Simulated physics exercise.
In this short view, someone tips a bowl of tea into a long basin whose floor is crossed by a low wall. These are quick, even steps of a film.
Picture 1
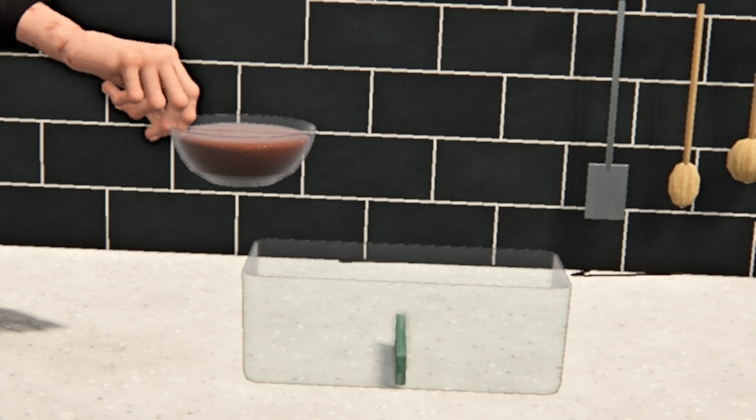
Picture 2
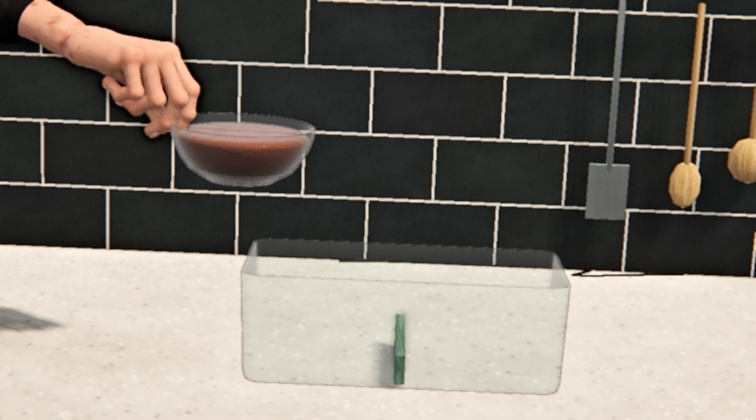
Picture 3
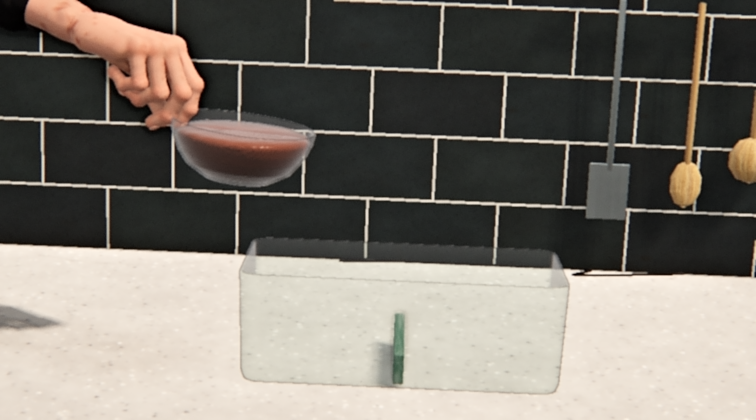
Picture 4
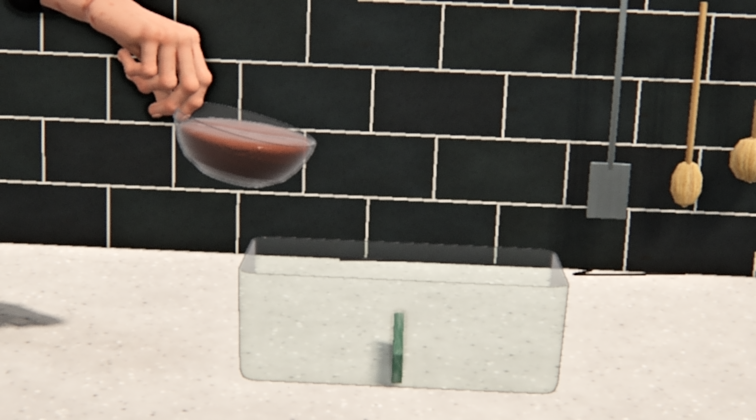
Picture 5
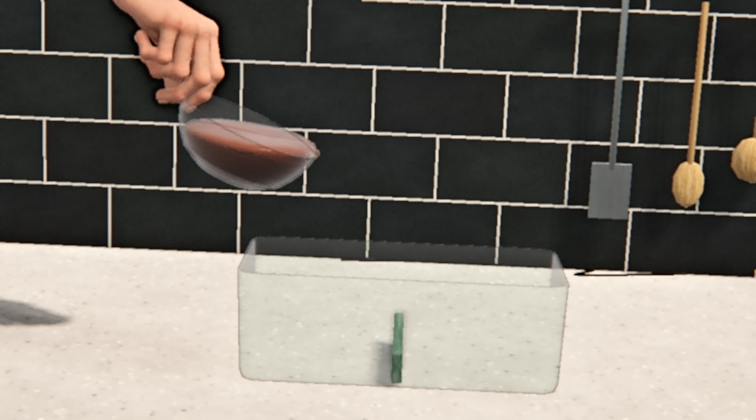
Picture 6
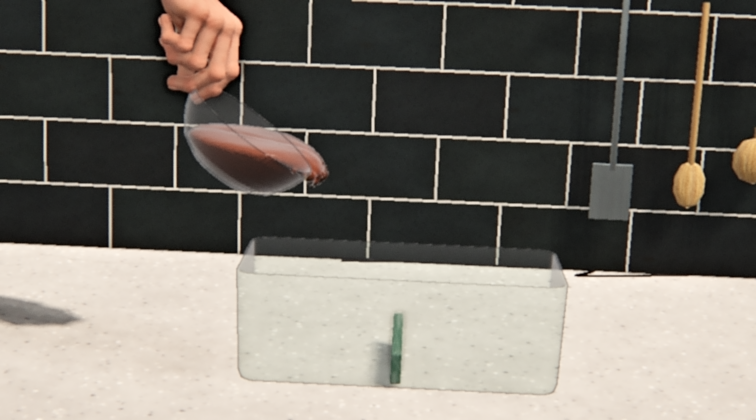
A kitchen counter with a pale speckled top stands before black brick-shaped tiles, seen from the front by a nearly still camera. A hand at upper left holds a clear bowl of reddish-brown tea above a long, clear basin with a small green wall inside, while utensils hang at right. The hand rises and moves right, tilting the bowl rightward with increasing steepness, and tea reaches over its lowered right rim.
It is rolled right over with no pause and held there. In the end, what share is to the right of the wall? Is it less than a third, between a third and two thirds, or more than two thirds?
Less than a third.
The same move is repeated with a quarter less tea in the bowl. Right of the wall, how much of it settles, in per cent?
Around 15 percent, more or less.
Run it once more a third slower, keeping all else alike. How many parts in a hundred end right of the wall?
Roughly 10 per cent ends up there.
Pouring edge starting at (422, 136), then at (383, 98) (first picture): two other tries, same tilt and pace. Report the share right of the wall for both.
First place gives some 80 %, second place some 70 %.
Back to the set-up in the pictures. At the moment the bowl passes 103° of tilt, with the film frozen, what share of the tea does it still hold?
Around 0 in a hundred has not poured out yet.
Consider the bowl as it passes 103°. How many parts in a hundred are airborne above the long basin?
Estimate: 15 per cent, roughly.
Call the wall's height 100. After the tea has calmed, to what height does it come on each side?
Left about 60, right about 10.
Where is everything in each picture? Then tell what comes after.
It leans 0°; its right rim is at (314, 130); the tea meets the walls at (176, 131) and (311, 136); the long basin's rim runs from (249, 258) to (563, 271); the wall's top is at (401, 335), in the first picture.
It leans 2°; its right rim is at (314, 132); the tea meets the walls at (175, 129) and (311, 137), in the second picture.
It leans 6°; its right rim is at (314, 137); the tea meets the walls at (176, 125) and (311, 139), in the third picture.
It leans 14°; its right rim is at (315, 145); the tea meets the walls at (179, 123) and (313, 141), in the fourth picture.
It leans 24°; its right rim is at (314, 158); the tea meets the walls at (185, 123) and (309, 147); 4 per cent is over the edge, in the fifth picture.
It leans 35°; its right rim is at (310, 173); the tea meets the walls at (189, 128) and (291, 151); 13 per cent is over the edge, in the sixth picture.
A moment on, the bowl is tipped right over and 2 per cent is still to pour, 85 is left of the wall and 0 right of it.
Next, the bowl is tipped right over and 0 per cent is still to pour, 80 is left of the wall and 13 right of it.
Then the bowl is tipped right over and 0 per cent is still to pour, 80 is left of the wall and 16 right of it.
Later the bowl is tipped right over and 0 per cent is still to pour, 80 is left of the wall and 17 right of it.
At rest 80 per cent lies left of the wall, 17 right of it and 3 outside.
